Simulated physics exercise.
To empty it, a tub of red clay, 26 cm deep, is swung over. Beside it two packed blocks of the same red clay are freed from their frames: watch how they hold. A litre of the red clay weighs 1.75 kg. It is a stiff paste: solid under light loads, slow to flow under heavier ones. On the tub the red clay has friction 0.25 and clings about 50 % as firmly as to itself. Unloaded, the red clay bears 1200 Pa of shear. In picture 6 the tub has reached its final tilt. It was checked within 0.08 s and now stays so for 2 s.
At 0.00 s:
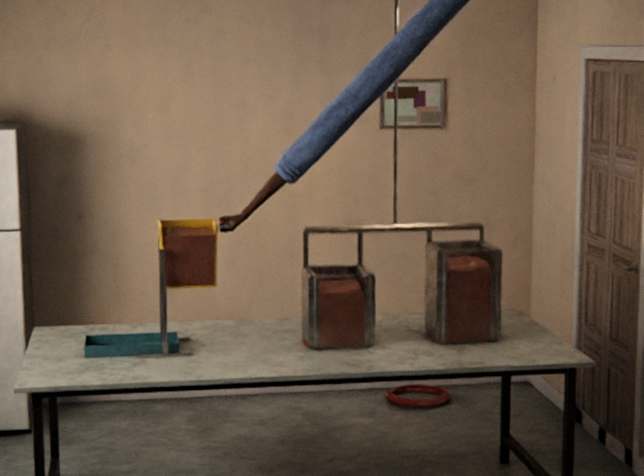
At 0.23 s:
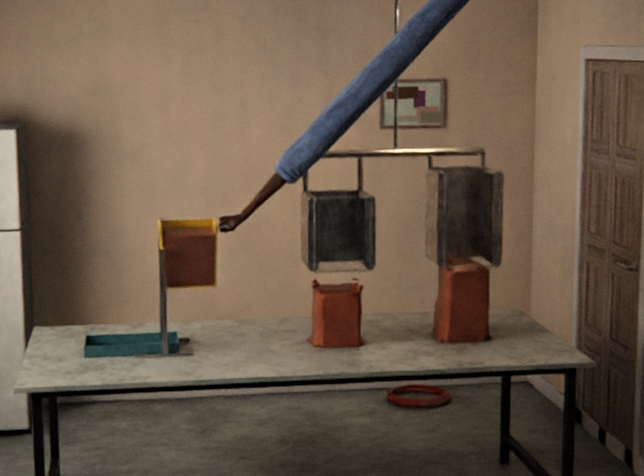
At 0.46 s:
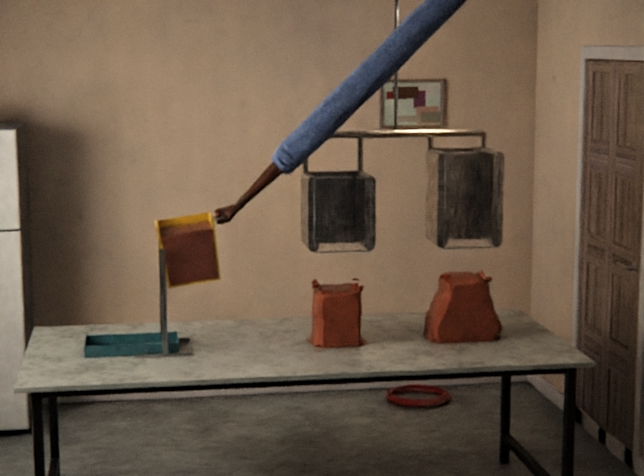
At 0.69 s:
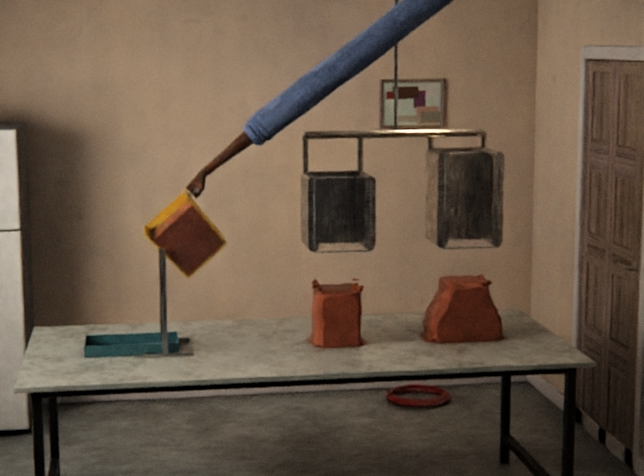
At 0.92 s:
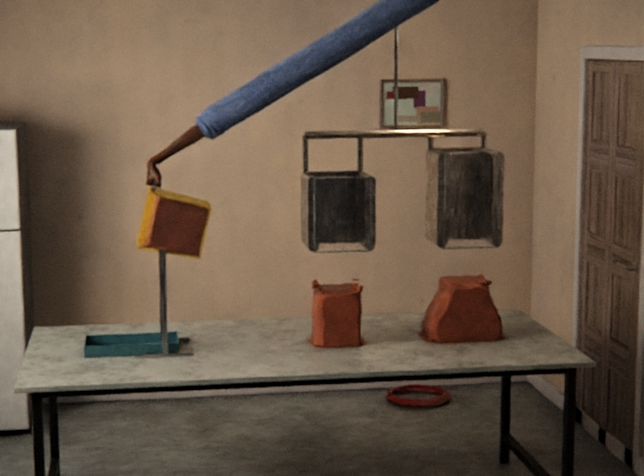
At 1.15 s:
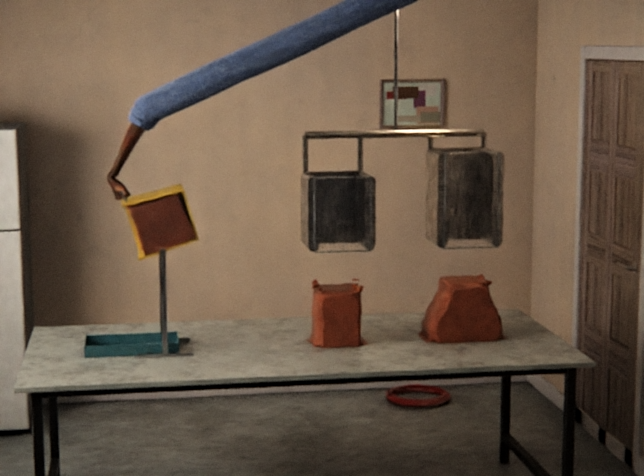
Two dark casings rise together on a bar, uncovering two red clay blocks on a table; the left block keeps its shape while the taller right one sags and widens. Then a blue-sleeved arm swings a yellow-rimmed tub of red clay over to the left on its post, the clay staying inside.
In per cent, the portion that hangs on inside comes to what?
The portion that hangs on inside is near 37 %.
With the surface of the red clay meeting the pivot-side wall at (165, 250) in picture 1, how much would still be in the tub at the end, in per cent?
Then about 50 %.
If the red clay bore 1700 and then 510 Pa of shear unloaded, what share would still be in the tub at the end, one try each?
In that order: 100 %, 30 %.
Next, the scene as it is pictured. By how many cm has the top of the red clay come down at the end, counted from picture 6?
Roughly 11 cm.
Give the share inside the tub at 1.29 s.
Some 95 per cent.
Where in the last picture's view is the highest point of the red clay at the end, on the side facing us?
Near (168, 221).
After 1.29 s, the tub is at 106 degrees and holds 96 %.
After 1.46 s, the tub is at 106 degrees and holds 74 %.
After 1.63 s, the tub is at 106 degrees and holds 45 %.
After 1.80 s, the tub is at 106 degrees and holds 37 %.
After 3.15 s, at the end, the tub is at 106 degrees and holds 37 %.
